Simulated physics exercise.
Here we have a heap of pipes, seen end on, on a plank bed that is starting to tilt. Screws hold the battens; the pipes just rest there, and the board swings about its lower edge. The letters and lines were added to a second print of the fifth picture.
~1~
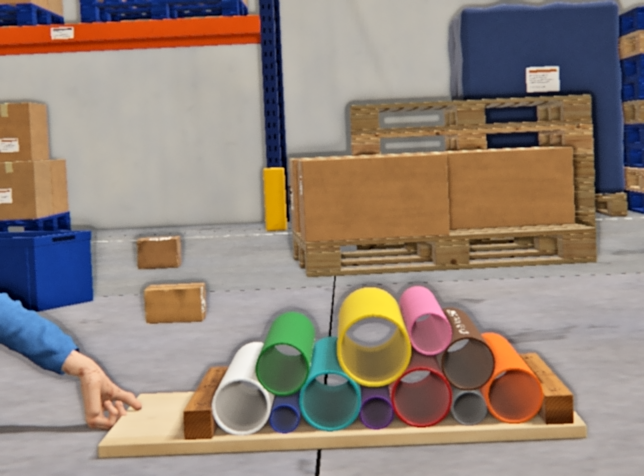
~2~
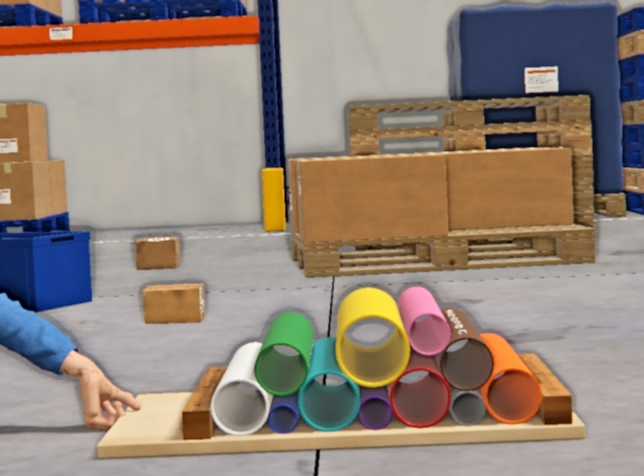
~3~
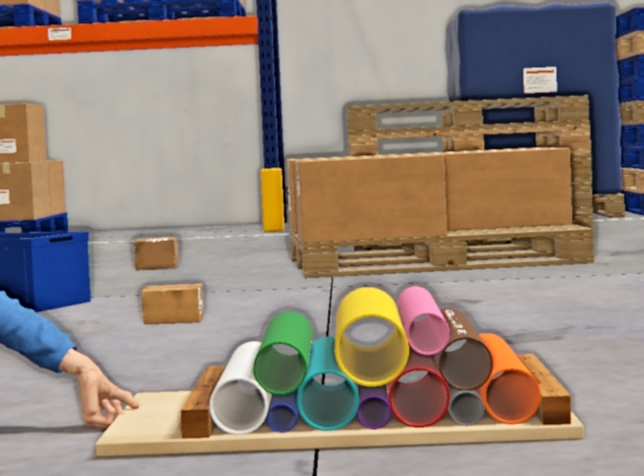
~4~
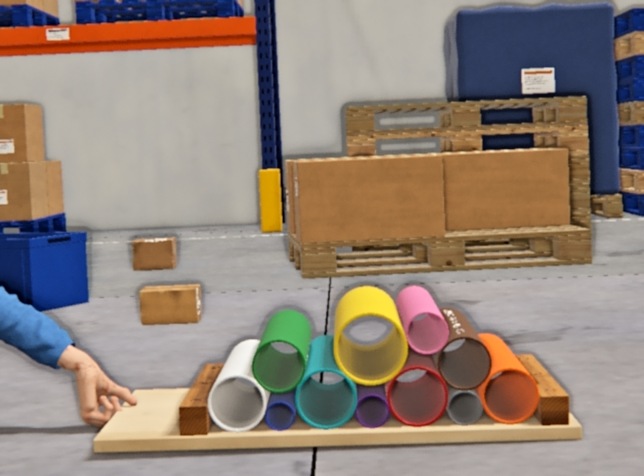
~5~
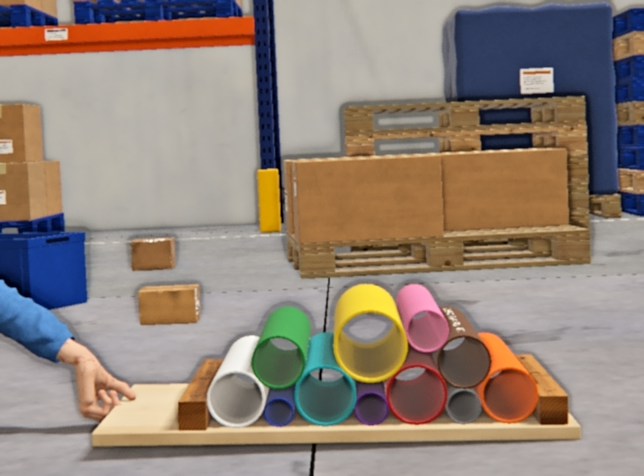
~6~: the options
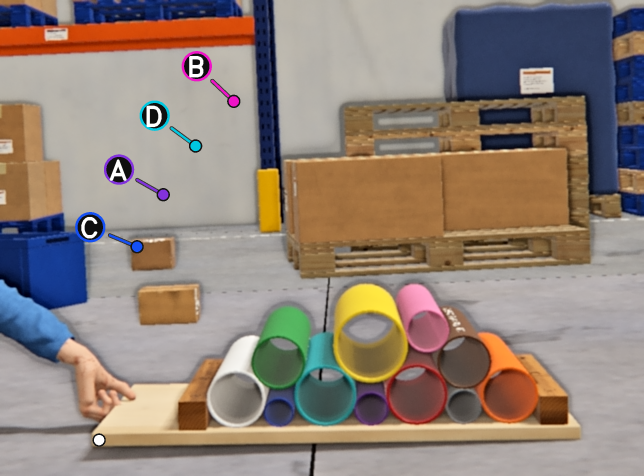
A hand in a blue sleeve reaches in from the left, touching the end of a pale plank on a grey warehouse floor, viewed from the front. Colourful pipes lie heaped end-on between two wooden battens, yellow high in the middle, white at left, orange at right, with boxes and pallets behind. The hand, plank and pipes stay almost still, while the whole view shifts very slightly.
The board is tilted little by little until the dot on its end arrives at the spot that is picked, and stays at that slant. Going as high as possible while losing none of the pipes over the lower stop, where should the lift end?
Raise it to D.
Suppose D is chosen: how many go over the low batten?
It comes to none.
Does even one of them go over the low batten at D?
No, at D.
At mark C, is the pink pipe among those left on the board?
Yes.
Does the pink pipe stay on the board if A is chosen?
Yes.
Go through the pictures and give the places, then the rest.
In the first picture, turquoise pipe (330, 401); purple pipe (377, 413); red pipe (422, 398).
In the second picture, red pipe (420, 398); grey pipe (468, 409).
In the third picture, board (339, 400); white pipe (239, 406); blue pipe (282, 418); pink pipe (428, 334).
In the fourth picture, board (337, 399); white pipe (237, 403); blue pipe (280, 416).
In the fifth picture, board (336, 396); white pipe (236, 399); blue pipe (279, 412).
On the marked copy, A at (163, 195); B at (234, 101); C at (137, 247); D at (196, 146); the white dot at (99, 440).
Taking D. A third of the way, board at 21°.
Two thirds of the way, board at 39°.
When it is over, board at 39°, none over the low batten.
As for the rest, A none over the low batten; B two over the low batten (yellow, pink); C none over the low batten.
